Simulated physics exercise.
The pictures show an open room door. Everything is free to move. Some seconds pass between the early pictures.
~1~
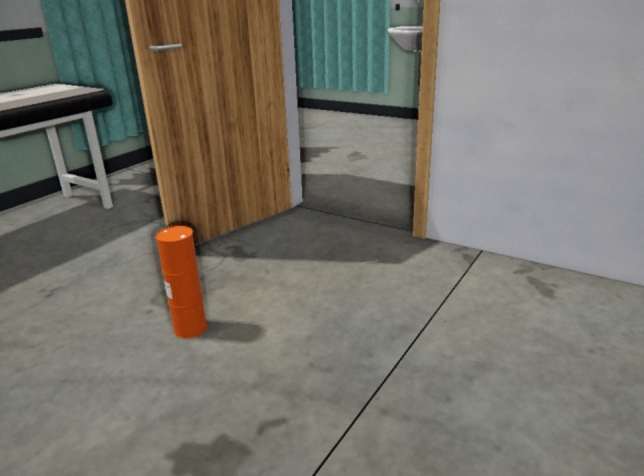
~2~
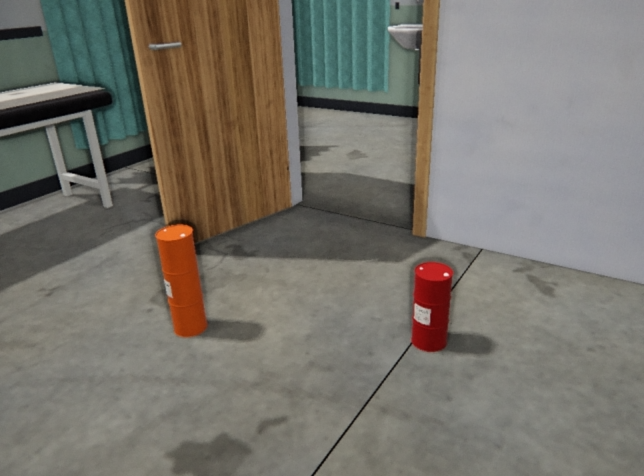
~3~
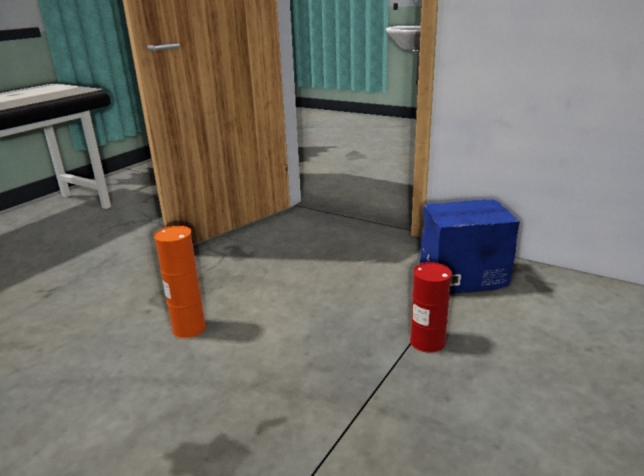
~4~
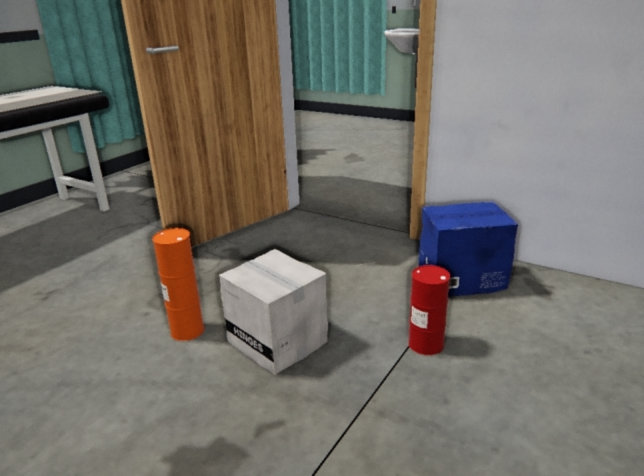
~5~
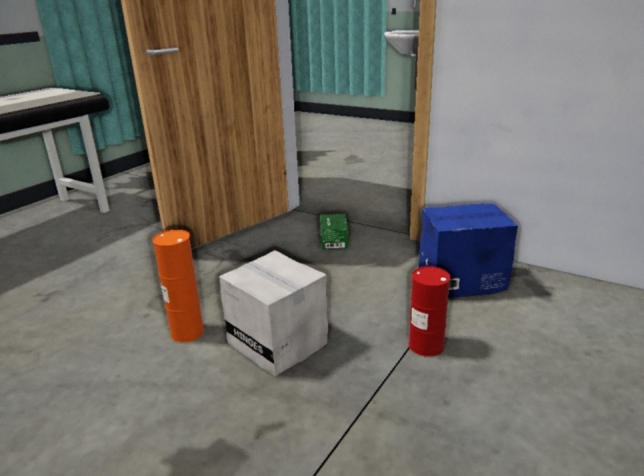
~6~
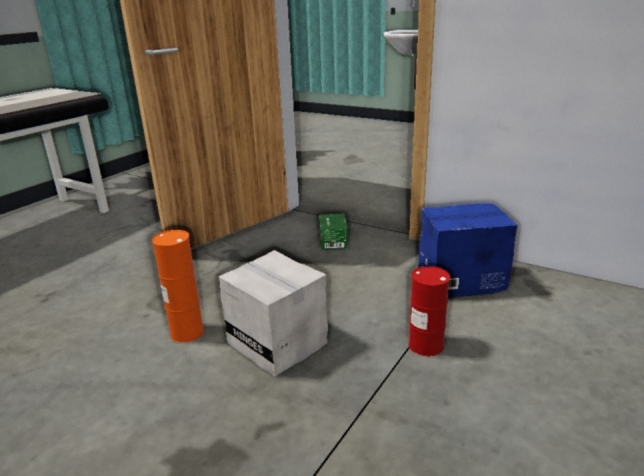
An orange canister stands alone on the concrete floor before a wide-open wooden door, which stays still throughout. A red canister appears to the right, then a blue box behind it, then a white box between the canisters, and lastly a small green box near the doorway. Nothing visibly travels.
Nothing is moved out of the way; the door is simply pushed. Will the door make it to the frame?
Here the door closes.
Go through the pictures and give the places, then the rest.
In the first picture, door wide open and still; orange canister (183, 283).
In the second picture, door wide open and still.
In the third picture, door wide open and still; orange canister (181, 283); red canister (430, 308).
In the fourth picture, door wide open and still; white box (275, 309); blue box (465, 249).
In the fifth picture, door wide open and still; orange canister (180, 287); red canister (429, 312).
In the sixth picture, door wide open and still; green box (333, 231); white box (275, 311).
Then, 0.90 s past the last view, door at 79°.
Then, 1.70 s past the last view, door at 35°.
Then, 2.00 s past the last view, door at 19°; green box displaced about its own width near (352, 224).
Then, 2.20 s past the last view, door at 7°; green box displaced about its own width near (364, 218).
Finally, door at 0°; moved from the start, green box; the other 4 still in place. Final places as the last picture's camera would see them, green box near (370, 213).
